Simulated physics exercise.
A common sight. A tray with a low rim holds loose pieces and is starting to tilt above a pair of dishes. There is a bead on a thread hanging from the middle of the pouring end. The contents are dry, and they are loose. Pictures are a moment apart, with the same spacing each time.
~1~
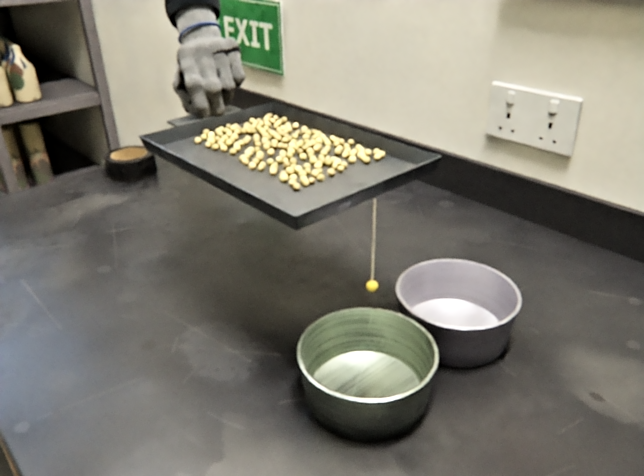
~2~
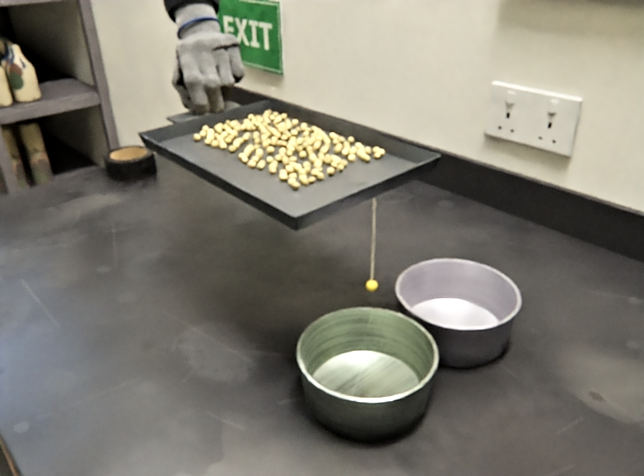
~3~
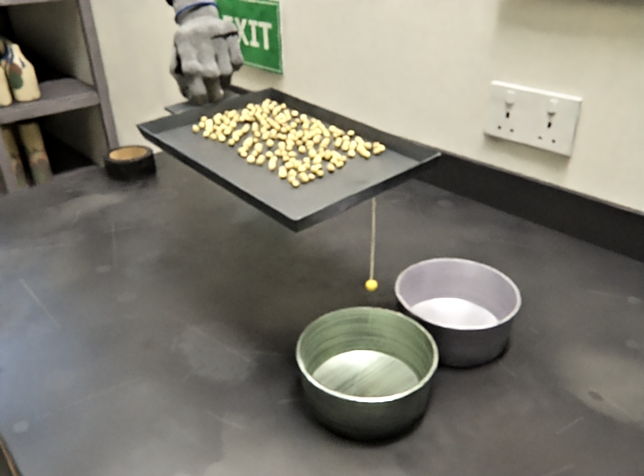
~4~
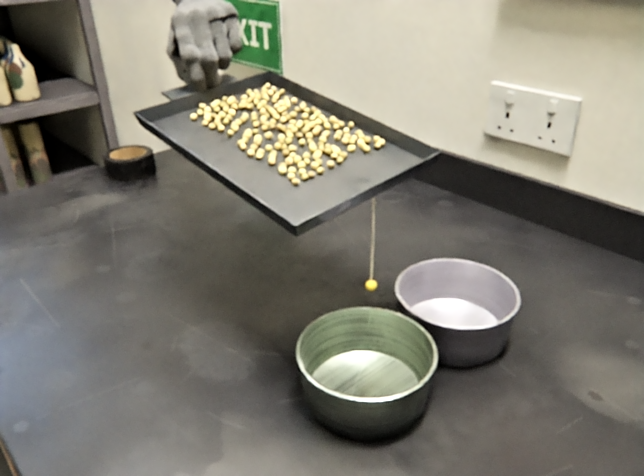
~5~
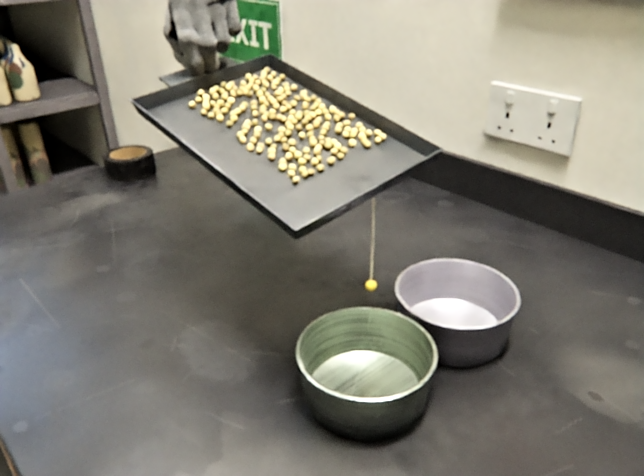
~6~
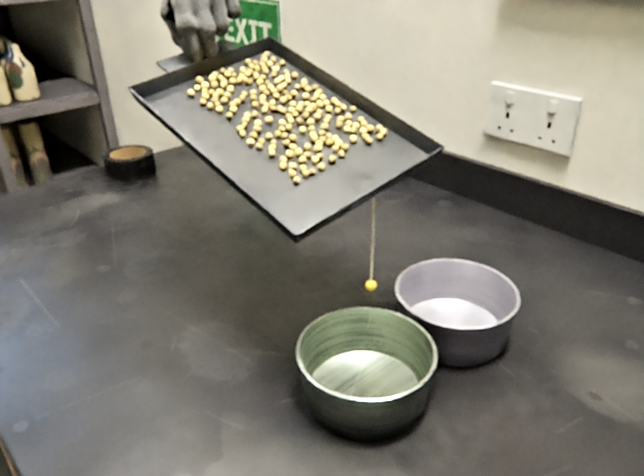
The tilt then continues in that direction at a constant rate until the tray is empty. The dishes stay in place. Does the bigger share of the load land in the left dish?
Yes.
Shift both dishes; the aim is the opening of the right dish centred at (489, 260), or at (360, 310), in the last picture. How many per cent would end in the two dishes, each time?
In turn about 0 and about 60 percent.
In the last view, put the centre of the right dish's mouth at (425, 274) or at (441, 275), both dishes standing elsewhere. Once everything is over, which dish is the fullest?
Place 1 - the dish at left; place 2 - the dish at left.
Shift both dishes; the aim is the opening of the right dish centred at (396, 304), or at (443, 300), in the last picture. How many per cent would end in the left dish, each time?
90 %, then 80 %.
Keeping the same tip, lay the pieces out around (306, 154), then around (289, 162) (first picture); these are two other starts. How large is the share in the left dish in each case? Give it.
60 and 60 per cent.
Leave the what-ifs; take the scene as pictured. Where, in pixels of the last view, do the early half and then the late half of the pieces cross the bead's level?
About (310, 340) to begin with, then about (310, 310).
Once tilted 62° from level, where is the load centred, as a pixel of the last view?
Its middle sits at about pixel (307, 242).
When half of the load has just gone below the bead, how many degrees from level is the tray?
It sits at roughly 85°.
Shortly afterwards, tray tipped steeply; near two thirds on the tray; a little in the left dish; a little outside both; near a quarter in the air.
Next, tray tipped past a quarter turn; near a quarter on the tray; near half in the left dish; near a quarter outside both; a little in the air.
Some moments later, tray tipped past a quarter turn; near two thirds in the left dish; near a third outside both.
In the end, tray tipped past a quarter turn; near two thirds in the left dish; none at all in the right dish; near a third outside both.
